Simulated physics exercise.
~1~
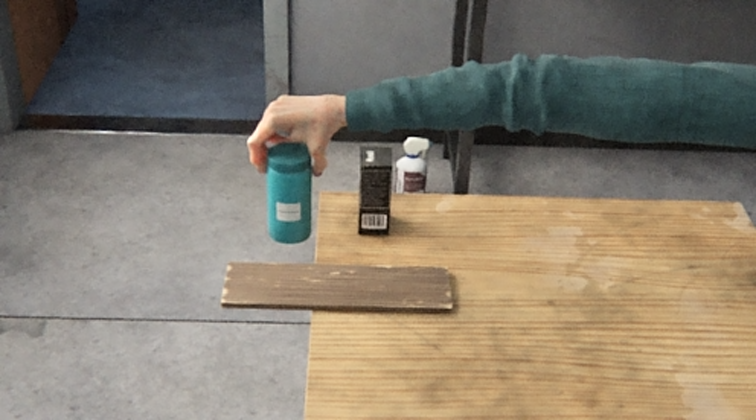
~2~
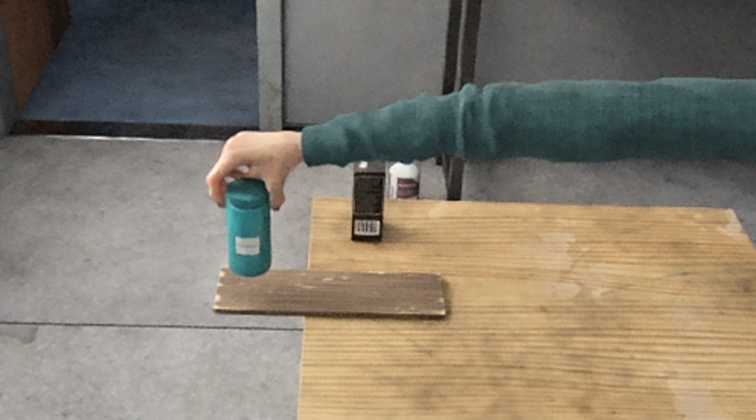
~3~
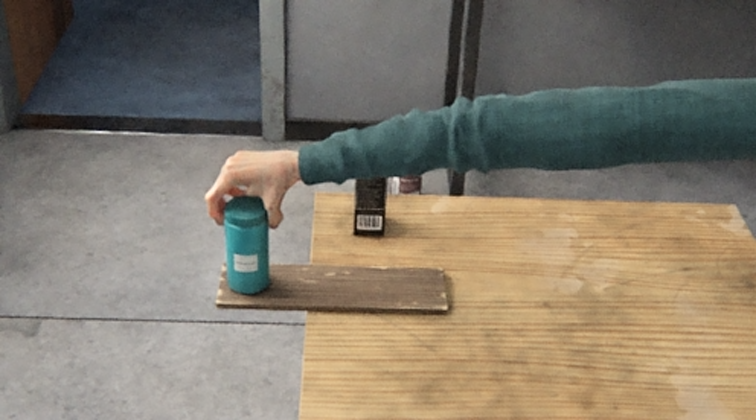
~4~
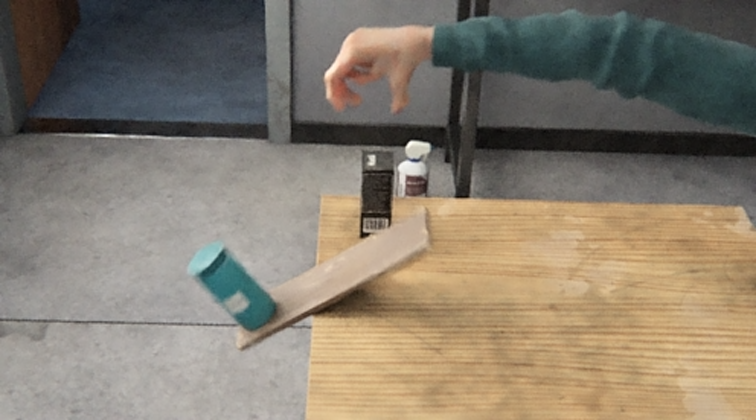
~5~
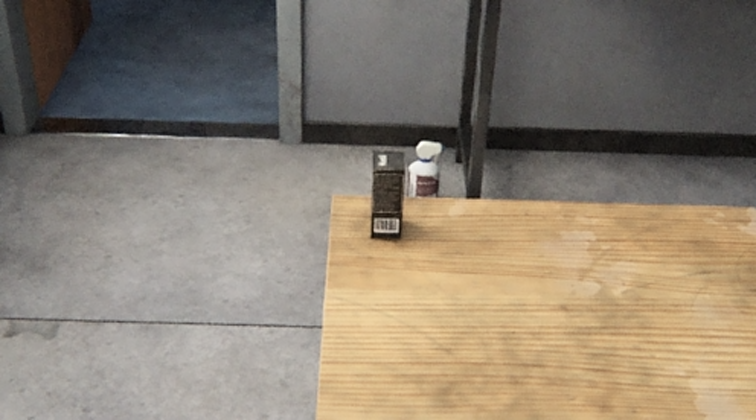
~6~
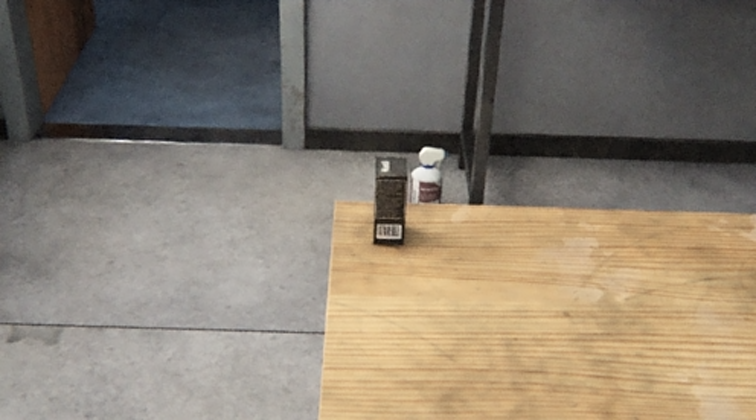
We see a hand lower a turquoise jar onto the overhanging left end of a brown board on a wooden table and let go. The board tips, and both drop out of view, leaving a black carton and a white bottle behind.
